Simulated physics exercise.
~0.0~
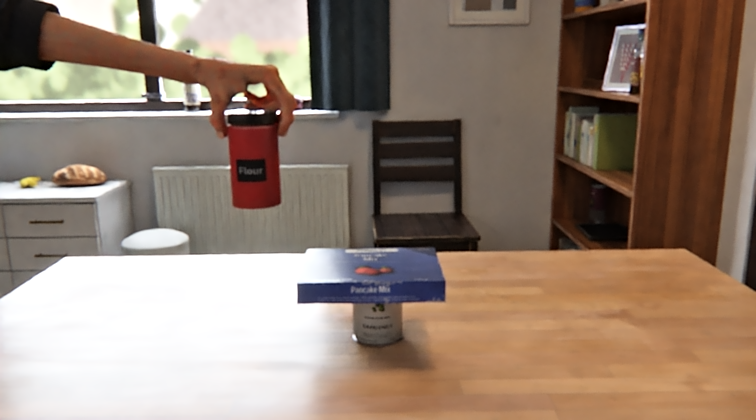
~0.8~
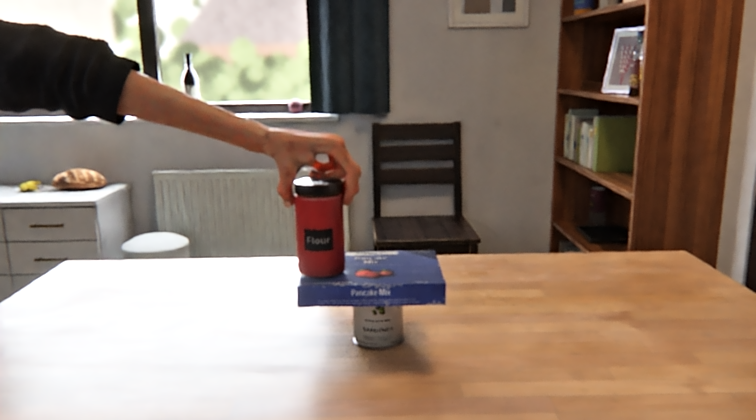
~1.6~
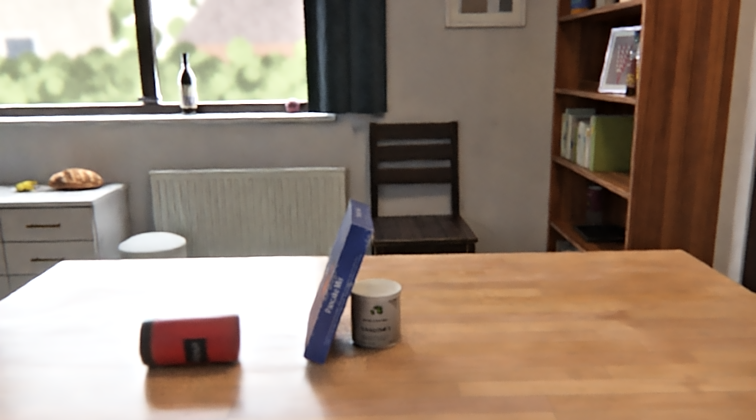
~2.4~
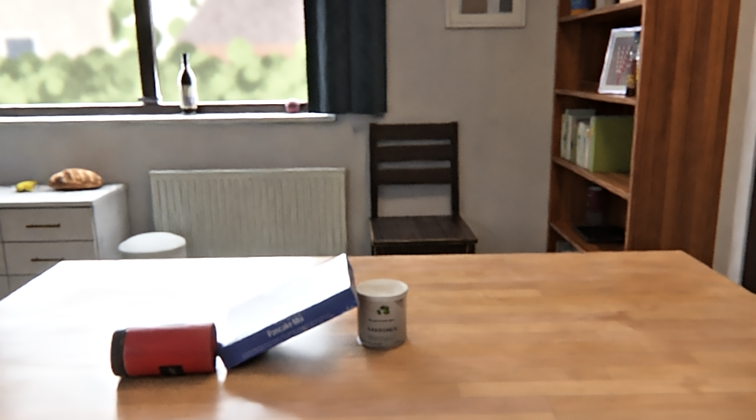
Red flour jar being set by a hand on the left end of a blue packet atop a tin, both then toppling left.
